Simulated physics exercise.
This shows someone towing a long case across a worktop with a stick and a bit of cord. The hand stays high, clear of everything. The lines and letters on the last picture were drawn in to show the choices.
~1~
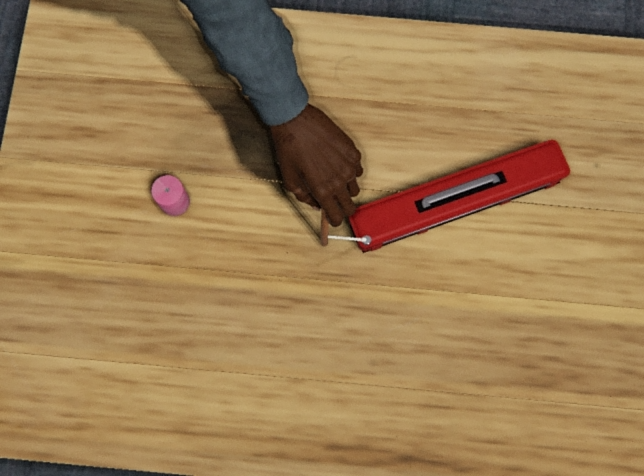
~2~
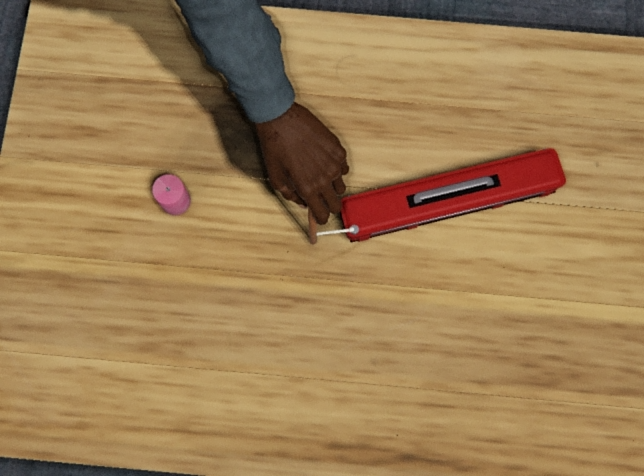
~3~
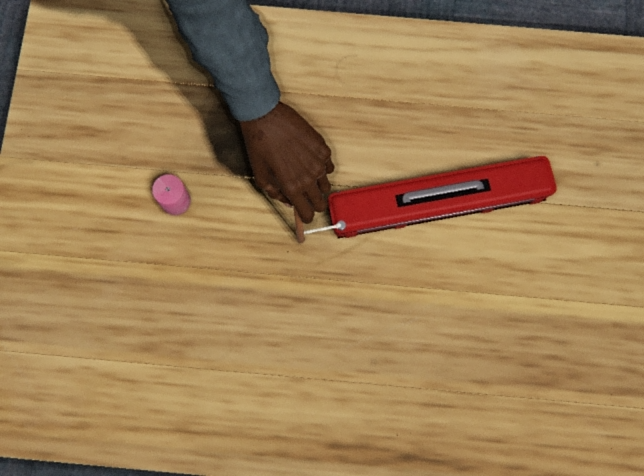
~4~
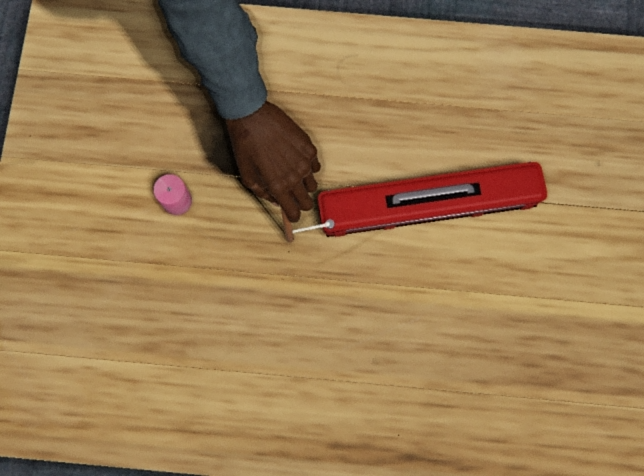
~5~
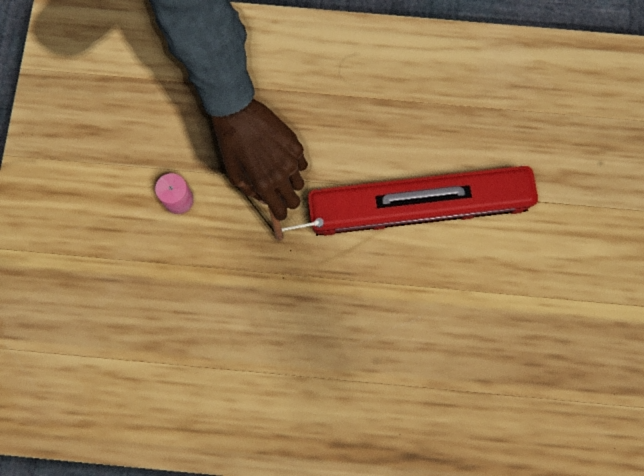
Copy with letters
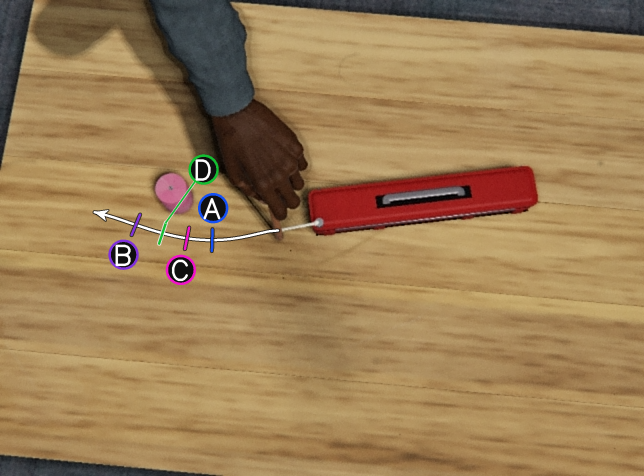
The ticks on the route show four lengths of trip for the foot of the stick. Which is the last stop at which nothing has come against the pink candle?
It can go as far as D.
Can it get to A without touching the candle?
For that mark, yes.
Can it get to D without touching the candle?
For that mark, yes.
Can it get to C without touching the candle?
For that mark, yes.
On the copy, A at (213, 240); B at (136, 225); C at (187, 238); D at (162, 233); the route from (278, 230) via (184, 238) to (94, 212).
On D. First, foot of the stick (238, 239), middle of the case (384, 205).
Then, foot of the stick (197, 240), middle of the case (346, 213).
Finally, foot of the stick (163, 234), middle of the case (313, 217); nothing has been touched.
By contrast, A is safe but short; B is too far, the candle has been hit; C is safe but short.
